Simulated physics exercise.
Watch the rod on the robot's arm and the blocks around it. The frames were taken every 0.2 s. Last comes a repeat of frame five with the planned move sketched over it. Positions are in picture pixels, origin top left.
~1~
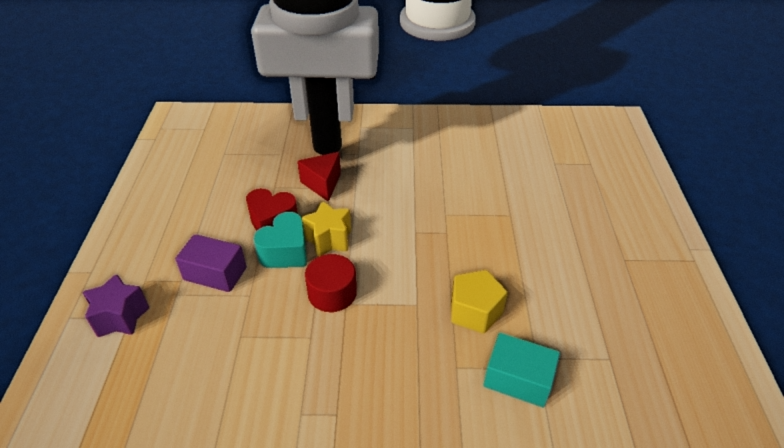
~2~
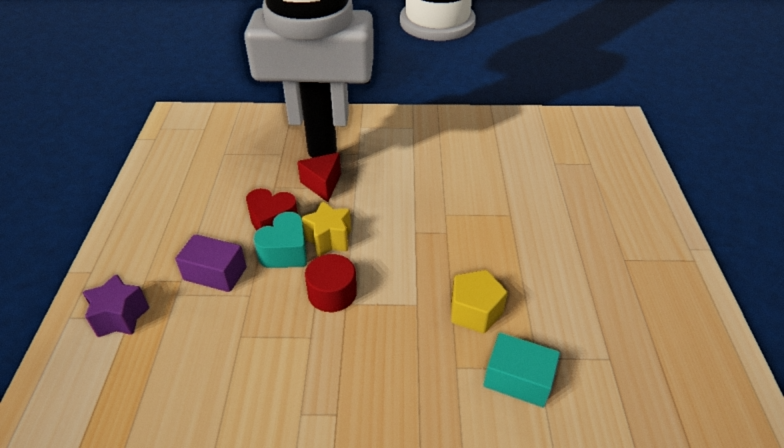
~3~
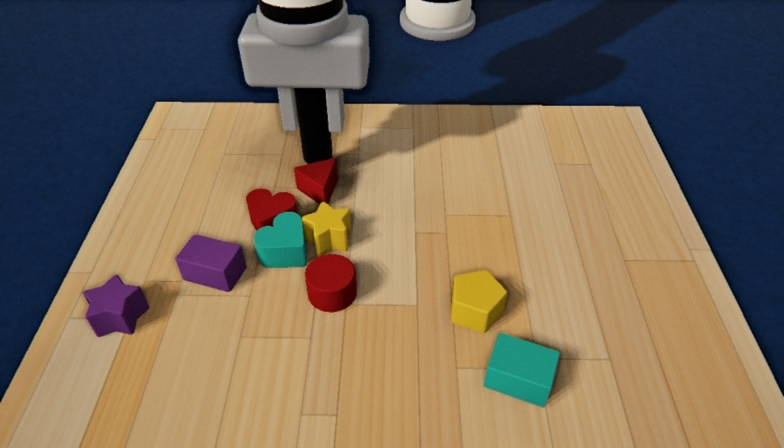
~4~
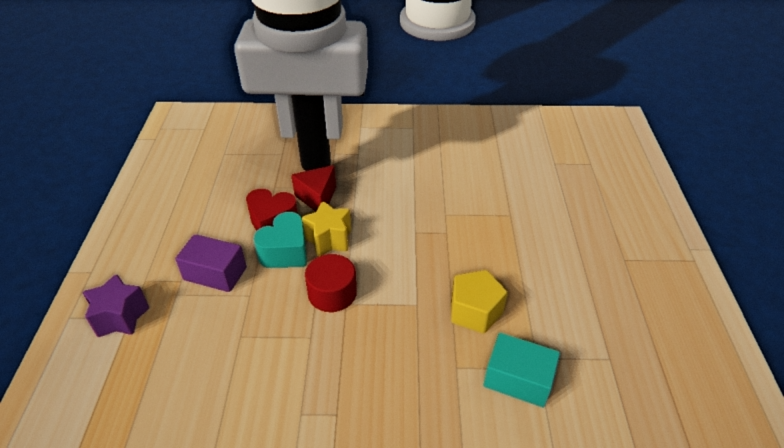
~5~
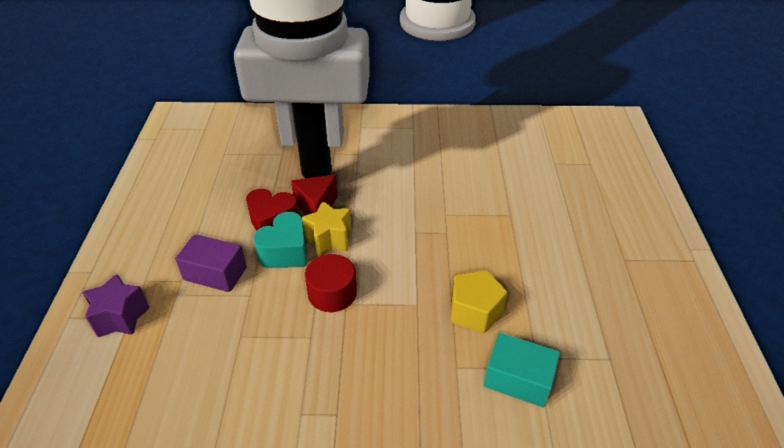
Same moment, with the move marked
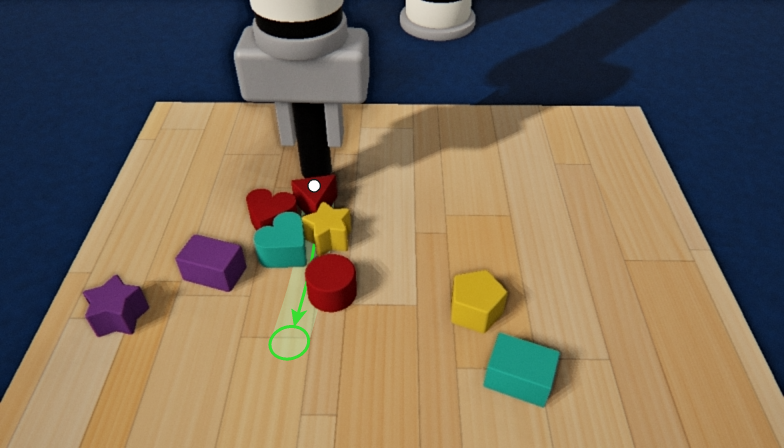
On a wooden tabletop scattered with colourful blocks, a robot arm's black rod shifts slightly left, then moves toward the viewer, pushing the red triangular block a short way toward the yellow star while the other blocks stay still.
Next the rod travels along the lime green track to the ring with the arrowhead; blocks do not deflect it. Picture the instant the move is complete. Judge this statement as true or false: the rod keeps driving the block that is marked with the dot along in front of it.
That is true.
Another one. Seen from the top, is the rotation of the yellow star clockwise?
No, that is not how it ends up.
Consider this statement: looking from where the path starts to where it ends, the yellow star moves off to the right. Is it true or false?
False.
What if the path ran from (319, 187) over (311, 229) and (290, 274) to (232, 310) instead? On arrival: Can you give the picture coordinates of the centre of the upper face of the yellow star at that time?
I'd expect the centre of its top face to be at (349, 240).
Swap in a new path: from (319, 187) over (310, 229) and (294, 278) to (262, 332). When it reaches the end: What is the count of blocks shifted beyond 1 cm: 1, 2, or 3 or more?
Number moved: 3+.
Drawn move, from (319, 187) through (316, 231) and (307, 282) to (289, 342); the dot is on the red triangular block.
On the path given first. One third of the way, rod (314, 218); turquoise heart (269, 242); red triangular block (306, 233), turned 20° clockwise; yellow star (345, 239); red circle (333, 278).
Two thirds of the way, rod (305, 268); turquoise heart (258, 256), turned 20° clockwise; red triangular block (293, 288), turned 20° clockwise; yellow star (349, 247), turned 45° anticlockwise; red circle (341, 294).
At the end, rod (286, 329); turquoise heart (258, 255), turned 20° clockwise; red triangular block (283, 355); yellow star (349, 247), turned 45° anticlockwise; red circle (343, 300).
